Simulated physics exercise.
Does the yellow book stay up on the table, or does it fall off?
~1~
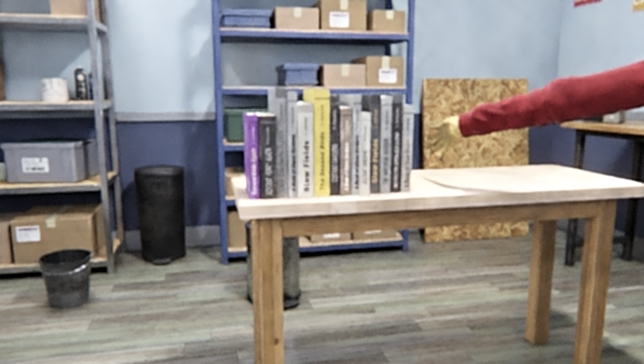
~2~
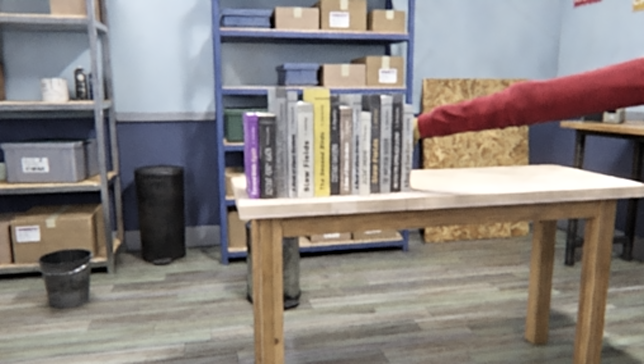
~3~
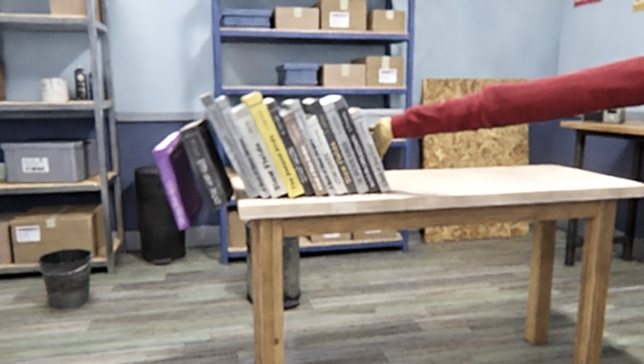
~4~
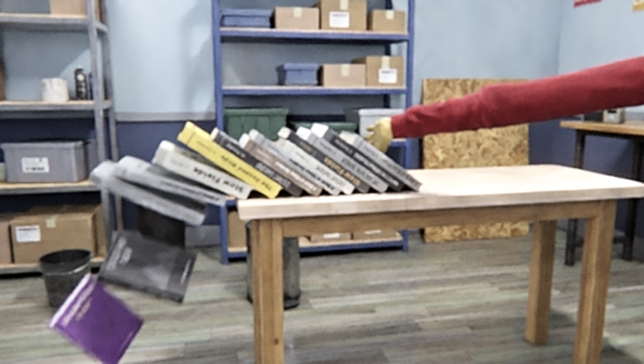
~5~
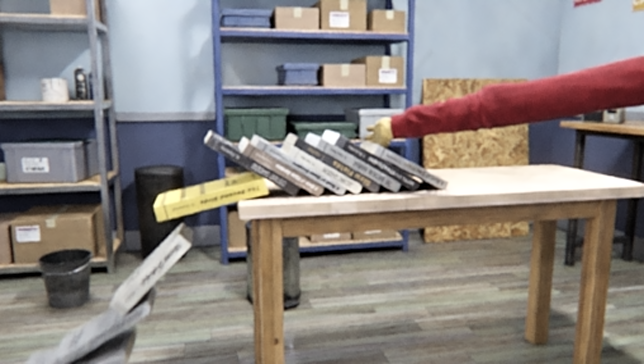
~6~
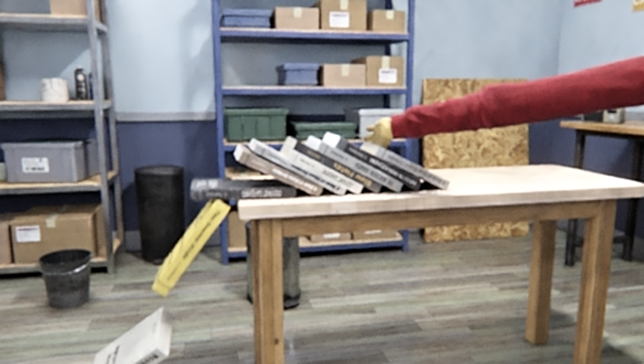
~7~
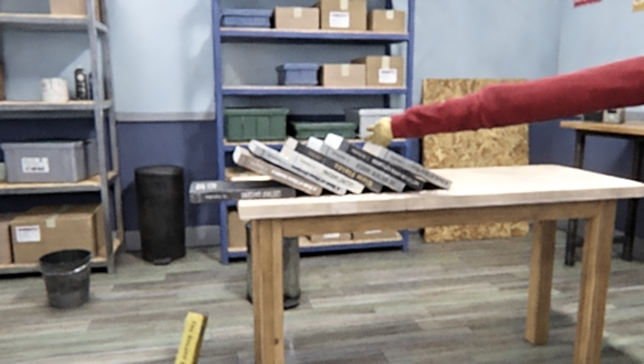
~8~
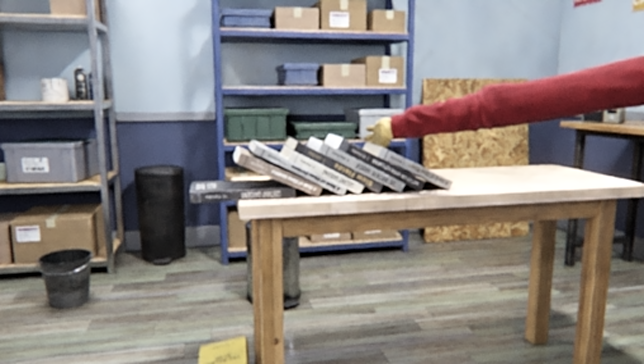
The yellow book falls off. It tips over the left edge of the table after the purple book and several others, and drops to the floor.
